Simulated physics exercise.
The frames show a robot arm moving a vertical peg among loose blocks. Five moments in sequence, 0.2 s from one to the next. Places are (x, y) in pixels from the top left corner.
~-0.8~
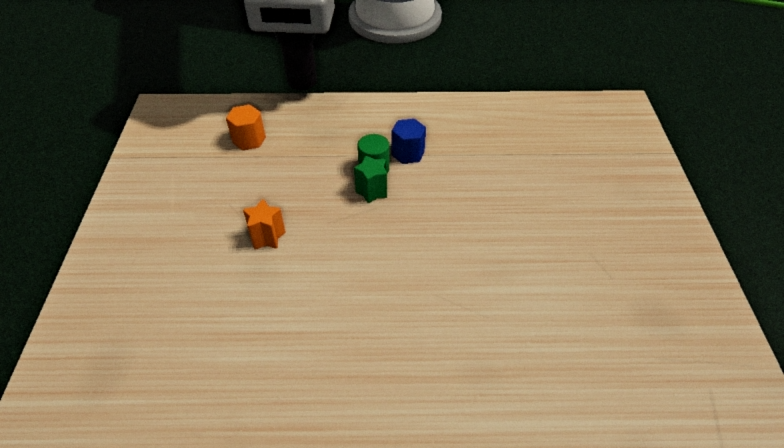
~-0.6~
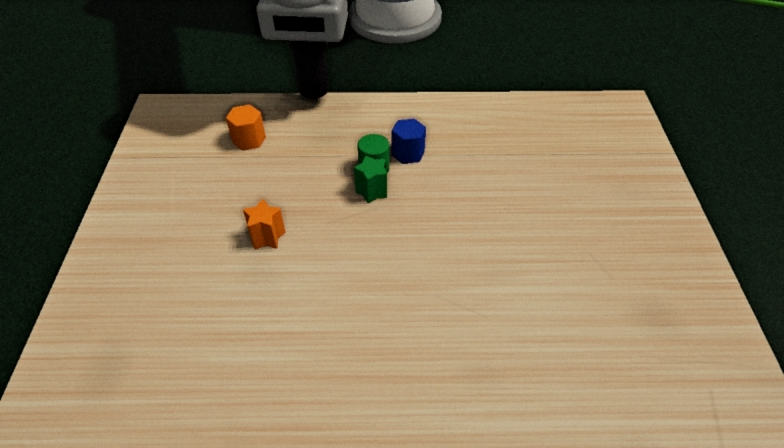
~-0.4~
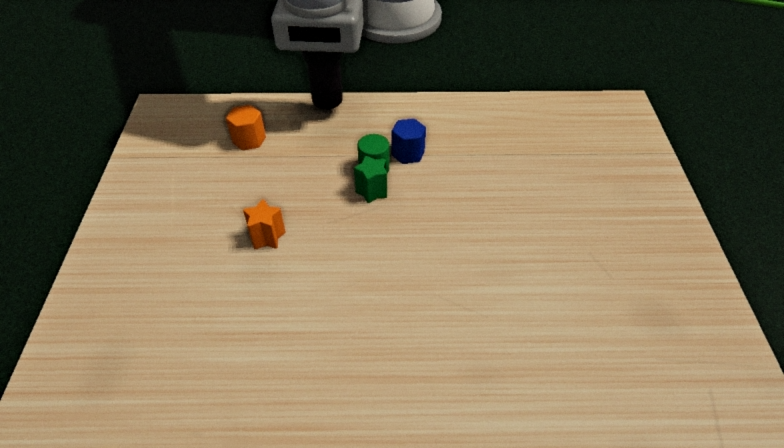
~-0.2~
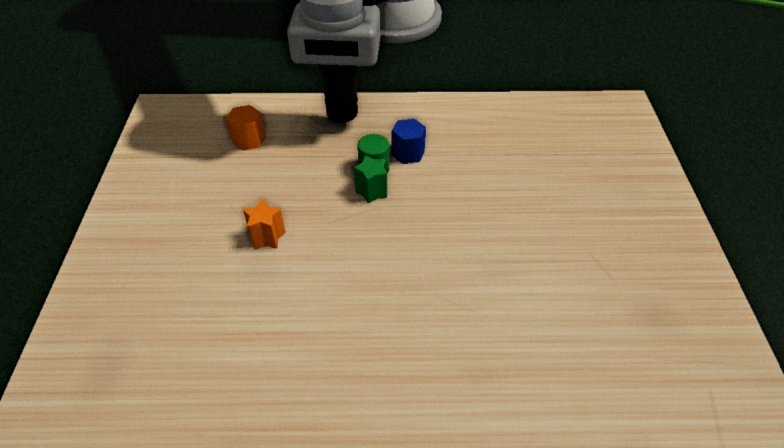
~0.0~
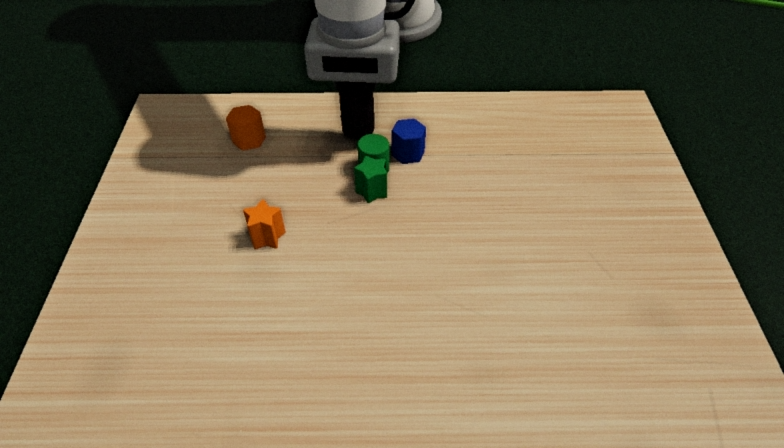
A robot arm moves its dark peg down and right toward still green and blue blocks.
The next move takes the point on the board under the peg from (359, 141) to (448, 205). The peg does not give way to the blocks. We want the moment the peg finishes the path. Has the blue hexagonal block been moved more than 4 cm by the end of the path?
Going by the path, no.
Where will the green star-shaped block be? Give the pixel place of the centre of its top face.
My best guess is (367, 183).
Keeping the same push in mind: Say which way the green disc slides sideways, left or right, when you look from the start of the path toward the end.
Measured against the direction from start to end, the green disc shifts toward the right-hand side.
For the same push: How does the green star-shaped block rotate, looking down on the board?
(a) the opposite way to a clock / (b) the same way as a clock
The one that fits is b, the same way as a clock.
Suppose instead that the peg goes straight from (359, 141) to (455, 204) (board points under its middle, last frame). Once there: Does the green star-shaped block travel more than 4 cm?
I'd say no.
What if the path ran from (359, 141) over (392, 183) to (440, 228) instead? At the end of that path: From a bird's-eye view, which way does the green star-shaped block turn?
Looking down: Clockwise.
What follows on the original path. One third of the way, peg at (387, 150); green star-shaped block at (370, 177), turned 15° clockwise; green disc at (385, 159); blue hexagonal block at (418, 130), turned 30° anticlockwise.
Two thirds of the way, peg at (417, 171); green star-shaped block at (367, 183), turned 50° clockwise; green disc at (400, 178); blue hexagonal block at (428, 133), turned 70° anticlockwise.
At the end, peg at (450, 194); green star-shaped block at (367, 183), turned 50° clockwise; green disc at (403, 182); blue hexagonal block at (428, 133), turned 70° anticlockwise.
